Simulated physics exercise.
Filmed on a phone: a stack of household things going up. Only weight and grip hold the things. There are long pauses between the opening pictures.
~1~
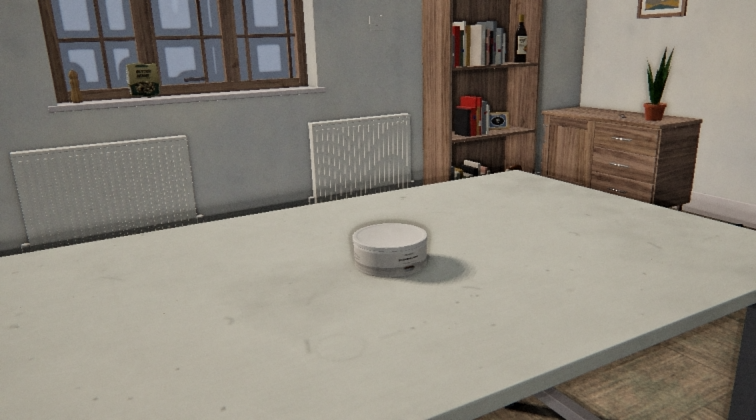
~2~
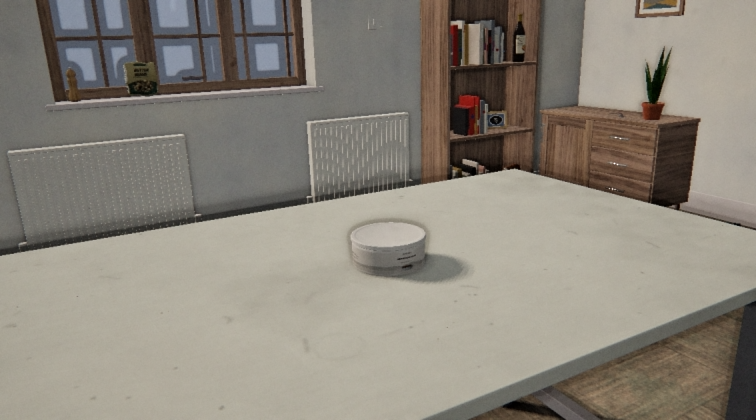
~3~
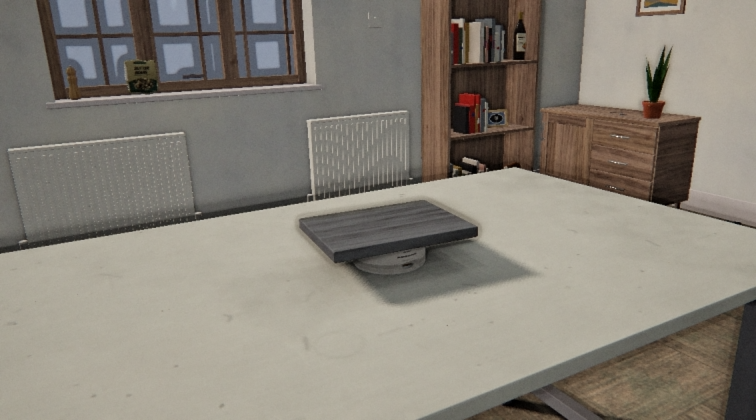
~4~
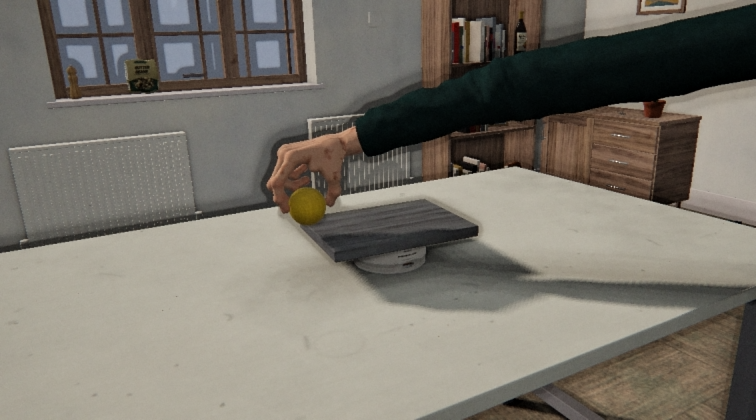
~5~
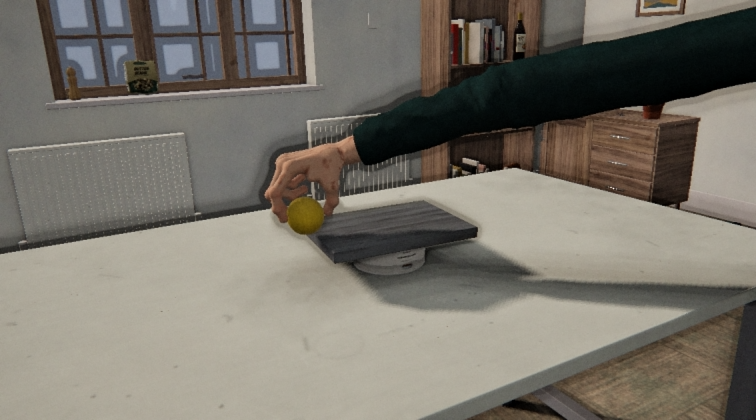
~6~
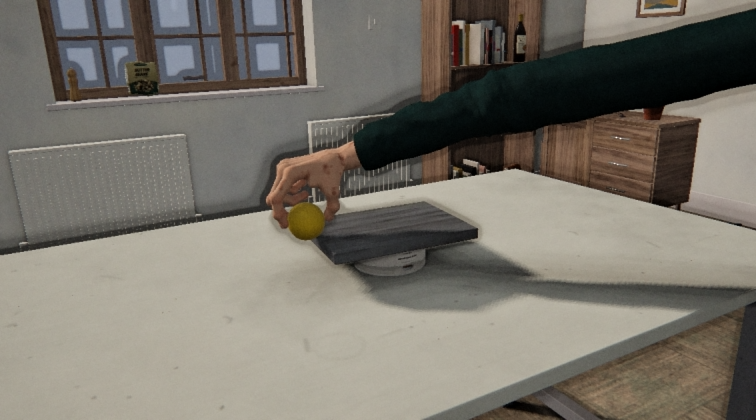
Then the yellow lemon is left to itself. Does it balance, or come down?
The pile comes apart.
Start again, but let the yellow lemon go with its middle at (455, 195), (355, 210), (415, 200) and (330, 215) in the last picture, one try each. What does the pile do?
First try: It loses its balance; second try: It holds; third try: It stays up; fourth try: It holds.
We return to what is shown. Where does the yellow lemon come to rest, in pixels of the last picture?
Around (291, 268).
Then, 0.20 s after the last picture, yellow lemon rolled a little near (300, 233).
Then, 0.30 s after the last picture, yellow lemon now fallen.
At rest, fallen, yellow lemon; the other 2 in place. Seen from the same camera at the end, yellow lemon near (291, 267). The pile gives way.
